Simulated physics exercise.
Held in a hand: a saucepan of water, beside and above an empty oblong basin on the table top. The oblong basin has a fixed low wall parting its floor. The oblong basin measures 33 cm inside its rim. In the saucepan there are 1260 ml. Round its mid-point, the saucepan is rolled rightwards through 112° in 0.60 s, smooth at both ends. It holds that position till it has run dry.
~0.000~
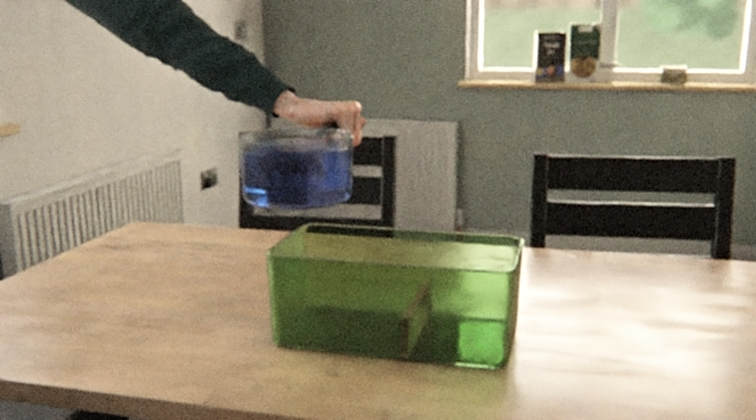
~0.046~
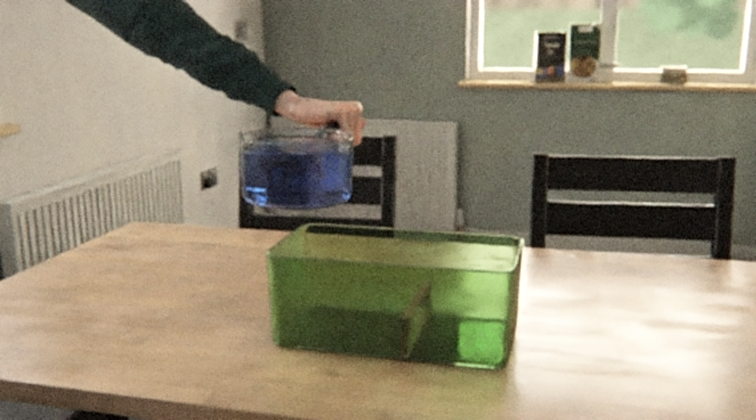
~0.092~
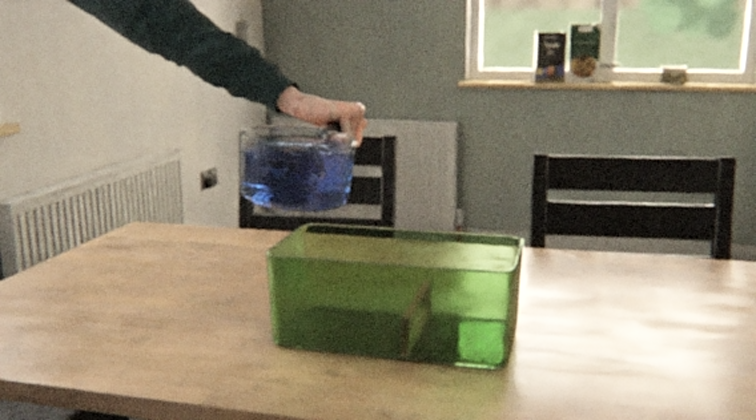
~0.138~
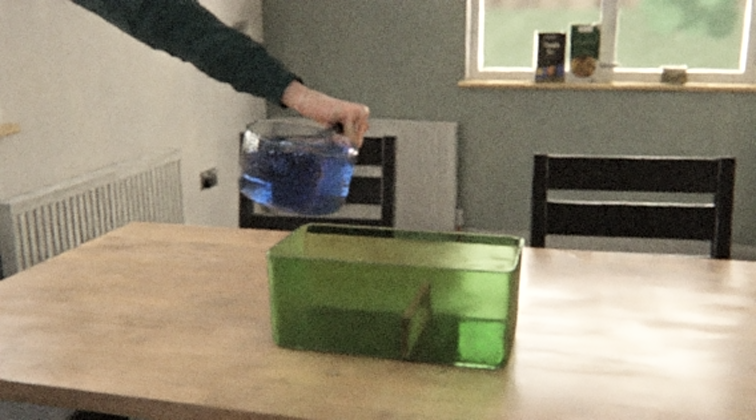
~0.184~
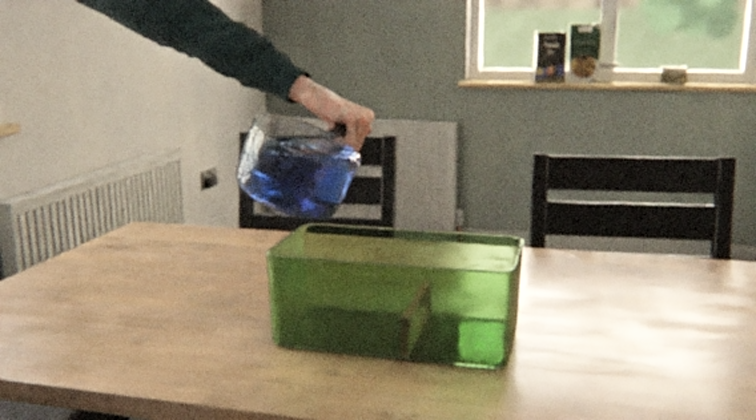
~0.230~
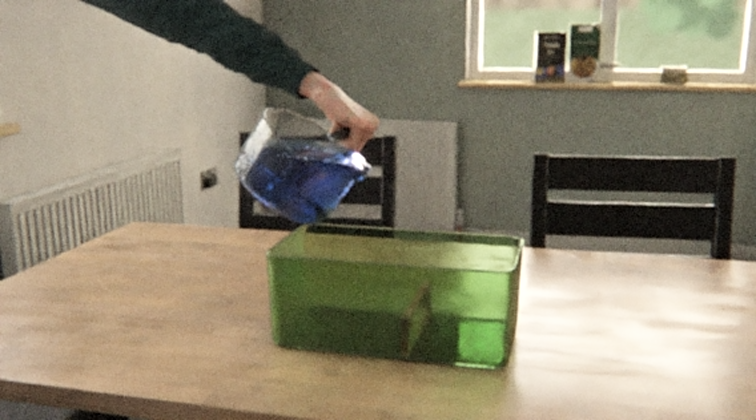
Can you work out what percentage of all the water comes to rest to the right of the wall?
I would put it at 15 per cent.
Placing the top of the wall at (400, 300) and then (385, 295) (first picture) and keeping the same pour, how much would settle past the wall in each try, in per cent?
In order, 30 and 40 per cent.
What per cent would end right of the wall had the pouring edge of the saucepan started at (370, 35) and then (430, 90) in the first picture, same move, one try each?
45 and 75 %.
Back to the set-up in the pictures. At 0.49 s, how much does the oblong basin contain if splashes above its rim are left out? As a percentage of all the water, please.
The basin holds roughly 50 in a hundred parts at that moment.
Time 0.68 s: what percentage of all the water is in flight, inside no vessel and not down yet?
About 7 per cent.
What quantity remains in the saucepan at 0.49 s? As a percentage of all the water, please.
Around 26 in a hundred.
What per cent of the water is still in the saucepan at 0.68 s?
What remains is about 4 percent of it all.
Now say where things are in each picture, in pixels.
In the first picture, tilt 0°; pouring edge (350, 139); surface from (248, 144) to (349, 147); the oblong basin's rim runs from (285, 239) to (518, 255); the wall's top is at (417, 299).
In the second picture, tilt 2°; pouring edge (351, 141); surface from (248, 143) to (350, 148).
In the third picture, tilt 6°; pouring edge (353, 146); surface from (250, 142) to (352, 150).
In the fourth picture, tilt 14°; pouring edge (355, 154); surface from (252, 142) to (355, 152).
In the fifth picture, tilt 24°; pouring edge (357, 165); surface from (252, 145) to (356, 158); 1 per cent is over the edge.
In the sixth picture, tilt 36°; pouring edge (357, 178); surface from (249, 145) to (353, 166); 5 per cent is over the edge.
Then, 0.49 s in, the tilt is 103° and 25 per cent is still to pour, 48 is left of the wall and 2 right of it.
Then, 0.68 s in, the tilt is 112° and 4 per cent is still to pour, 84 is left of the wall and 5 right of it.
Then, 0.88 s in, the tilt is 112° and 0 per cent is still to pour, 83 is left of the wall and 12 right of it.
Then, 1.10 s in, the tilt is 112° and 0 per cent is still to pour, 83 is left of the wall and 14 right of it.
Finally, 81 per cent lies left of the wall, 15 right of it and 4 outside.
